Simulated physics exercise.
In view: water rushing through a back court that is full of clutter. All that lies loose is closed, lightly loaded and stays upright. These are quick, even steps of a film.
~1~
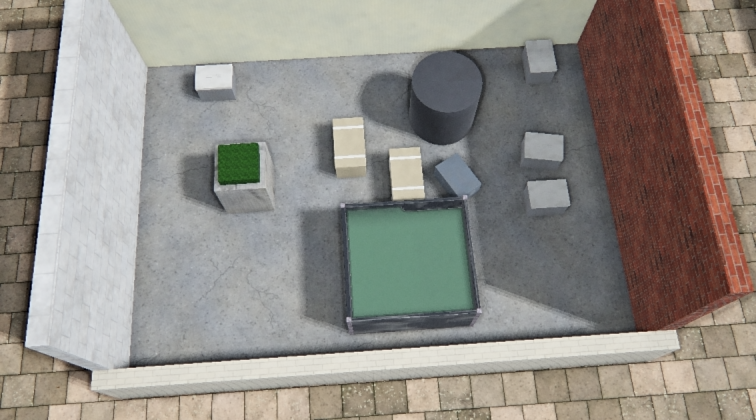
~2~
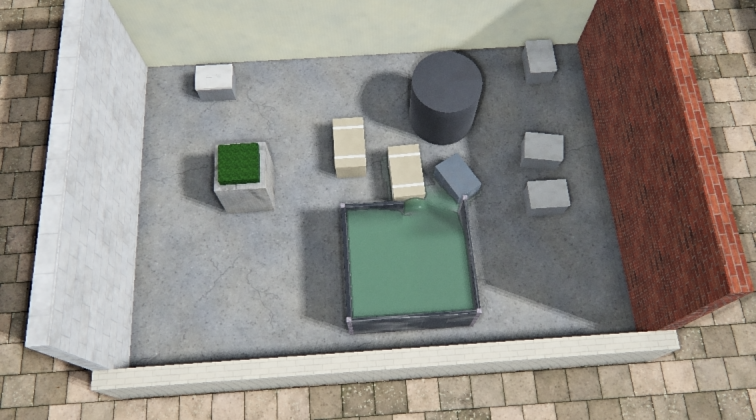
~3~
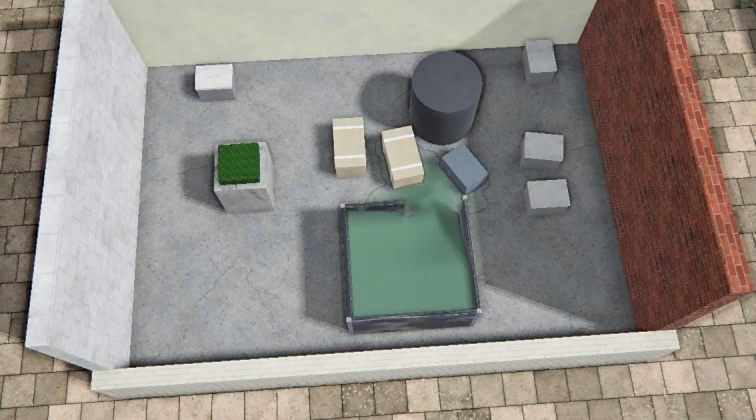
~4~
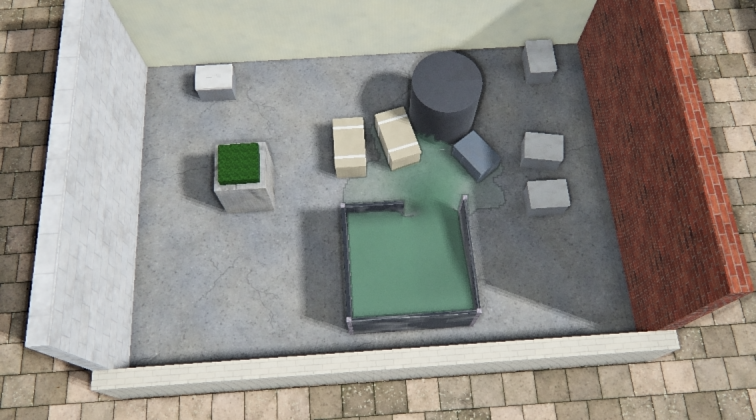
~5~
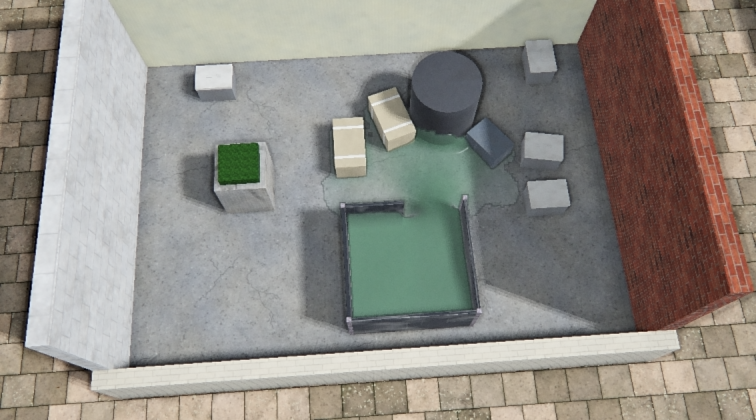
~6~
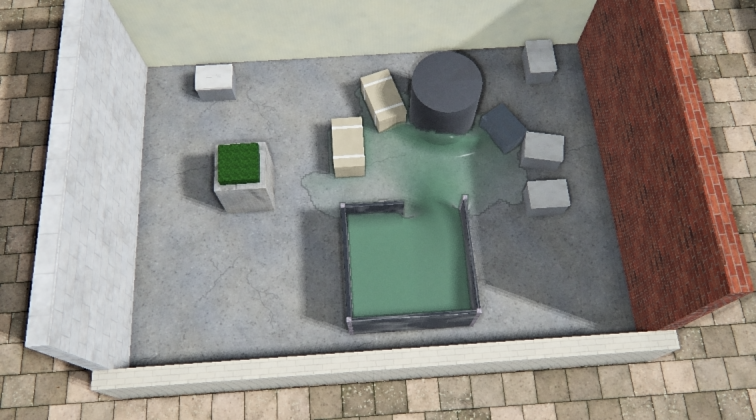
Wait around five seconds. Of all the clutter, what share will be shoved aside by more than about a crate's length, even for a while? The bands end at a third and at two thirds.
It is two thirds or above.
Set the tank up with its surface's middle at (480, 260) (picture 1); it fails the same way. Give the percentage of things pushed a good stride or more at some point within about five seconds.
Close to 90 %.
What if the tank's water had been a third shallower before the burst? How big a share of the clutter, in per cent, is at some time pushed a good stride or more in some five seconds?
About 40 per cent.
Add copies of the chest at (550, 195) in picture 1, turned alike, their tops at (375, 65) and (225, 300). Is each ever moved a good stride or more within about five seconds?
In turn: Shifted that much, under that.
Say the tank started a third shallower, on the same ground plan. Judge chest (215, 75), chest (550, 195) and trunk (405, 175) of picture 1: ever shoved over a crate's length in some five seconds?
One after the other: Not that far, less than that, yes.
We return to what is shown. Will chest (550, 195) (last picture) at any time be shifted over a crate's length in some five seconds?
Answer: Under that.
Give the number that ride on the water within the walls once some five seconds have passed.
I count 3.
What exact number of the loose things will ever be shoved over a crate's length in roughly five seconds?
The number is 5.
A moment on, 2 of 7 are well off their spots; 0 afloat.
Next, 3 of 7 are well off their spots; 3 afloat.
Later, 5 of 7 are well off their spots; 3 afloat.
In the end, 5 of 7 are well off their spots, and 5 have been at some point; 3 afloat.
